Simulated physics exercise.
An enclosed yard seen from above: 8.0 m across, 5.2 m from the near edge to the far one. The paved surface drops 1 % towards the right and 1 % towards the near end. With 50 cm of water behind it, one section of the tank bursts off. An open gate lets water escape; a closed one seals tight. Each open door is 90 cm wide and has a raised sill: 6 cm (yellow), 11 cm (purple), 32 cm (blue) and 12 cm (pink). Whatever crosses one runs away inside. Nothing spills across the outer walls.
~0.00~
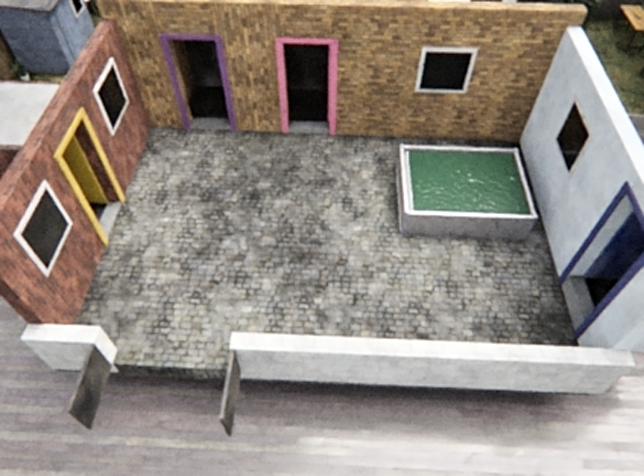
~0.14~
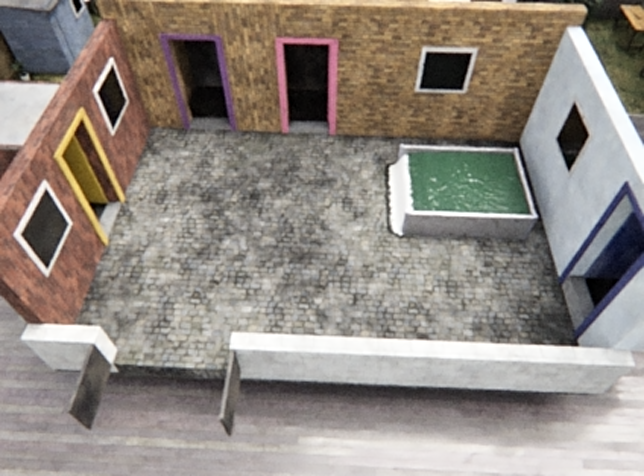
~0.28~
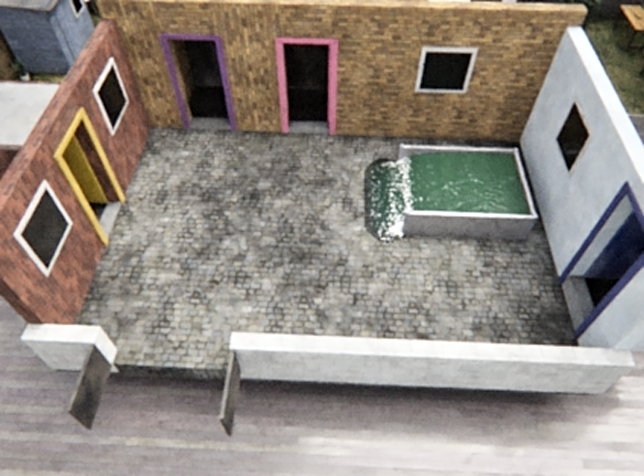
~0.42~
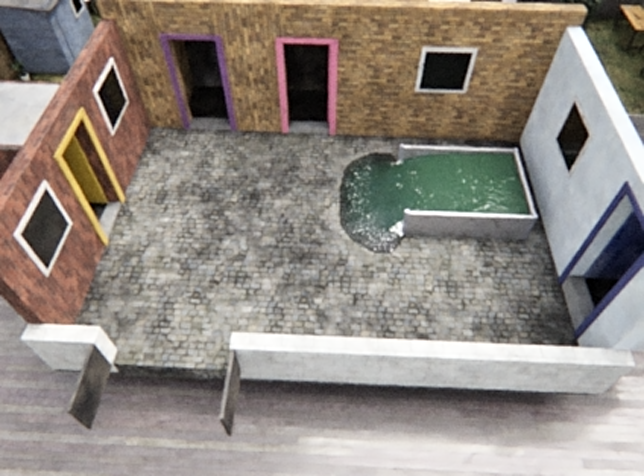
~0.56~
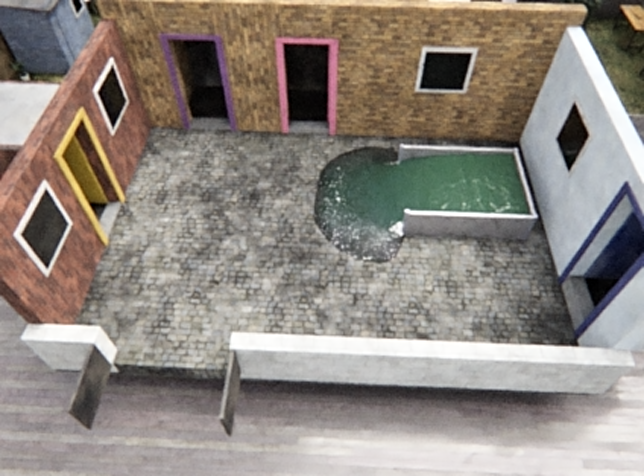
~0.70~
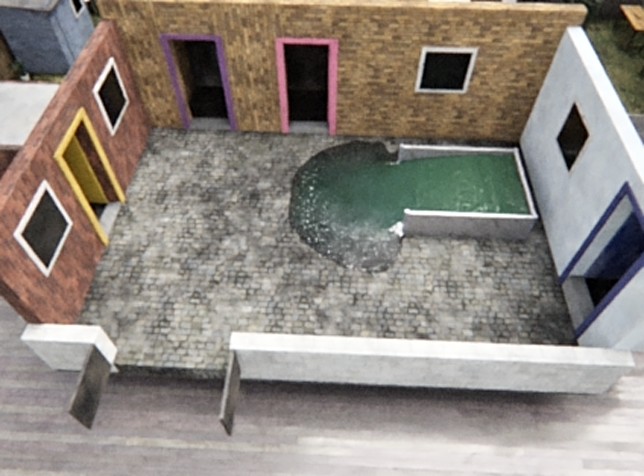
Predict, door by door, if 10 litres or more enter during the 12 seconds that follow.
The water let in: At the yellow door it goes over the limit; at the purple door it does not reach the limit; at the blue door it stays under the limit; at the pink door it stays under the limit.
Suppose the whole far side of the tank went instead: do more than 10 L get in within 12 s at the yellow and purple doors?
Then: Yellow under, purple under.
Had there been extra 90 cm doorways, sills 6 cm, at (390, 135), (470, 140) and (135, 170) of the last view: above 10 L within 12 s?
In that order: Not over, not over, above.
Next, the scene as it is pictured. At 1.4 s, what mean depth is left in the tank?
Some 30 cm.
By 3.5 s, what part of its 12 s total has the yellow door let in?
Some 40 per cent by then.
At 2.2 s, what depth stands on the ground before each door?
Depths in cm: Yellow 5, purple 3, blue 0, pink 10.
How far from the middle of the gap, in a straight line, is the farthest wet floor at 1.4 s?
Some 4.0 m out.
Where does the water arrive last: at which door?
It is the blue one.
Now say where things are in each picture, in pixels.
Still water, 50 cm deep, in the tank at (463, 183), in the first frame.
The front is at (393, 166), 0.9 m from the gap at (403, 194); 0.2 m2 of floor is under water; 50 cm left at the back of the tank, in the second frame.
The front is at (384, 238), 1.1 m from the gap at (403, 194); 1.0 m2 of floor is under water; 50 cm left at the back of the tank, in the third frame.
The front is at (355, 236), 1.3 m from the gap at (403, 194); 2.1 m2 of floor is under water; 50 cm left at the back of the tank, in the fourth frame.
The front is at (322, 225), 1.7 m from the gap at (403, 195); 3.3 m2 of floor is under water; 50 cm left at the back of the tank, in the fifth frame.
Water pours out at (403, 195) and has run 2.2 m, to (294, 221); typically 5 cm deep outside, 49 cm at the tank's back, in the sixth frame.
After 1.4 s water covers 30 % of the floor and is deepest (22 cm) near (396, 211); yellow door not reached, purple door not reached, blue door not reached, pink door 4 cm at the sill, 0 L in.
After 2.2 s water covers 50 % of the floor and is deepest (18 cm) near (396, 211); yellow door 5 cm at the sill, 0 L in, purple door 3 cm at the sill, 0 L in, blue door not reached, pink door 10 cm at the sill, 0 L in.
After 3.5 s water covers 65 % of the floor and is deepest (22 cm) near (152, 148); yellow door 13 cm at the sill, 27 L in, purple door 7 cm at the sill, 0 L in, blue door not reached, pink door 9 cm at the sill, 0 L in.
After 7.0 s water covers 70 % of the floor and is deepest (13 cm) near (67, 346); yellow door 5 cm at the sill, 66 L in, purple door 5 cm at the sill, 1 L in, blue door not reached, pink door 3 cm at the sill, 0 L in.
After 12.0 s water covers 80 % of the floor and is deepest (12 cm) near (571, 371); yellow door 1 cm at the sill, 66 L in, purple door 0 cm at the sill, 1 L in, blue door 10 cm at the sill, 0 L in, pink door 1 cm at the sill, 0 L in.
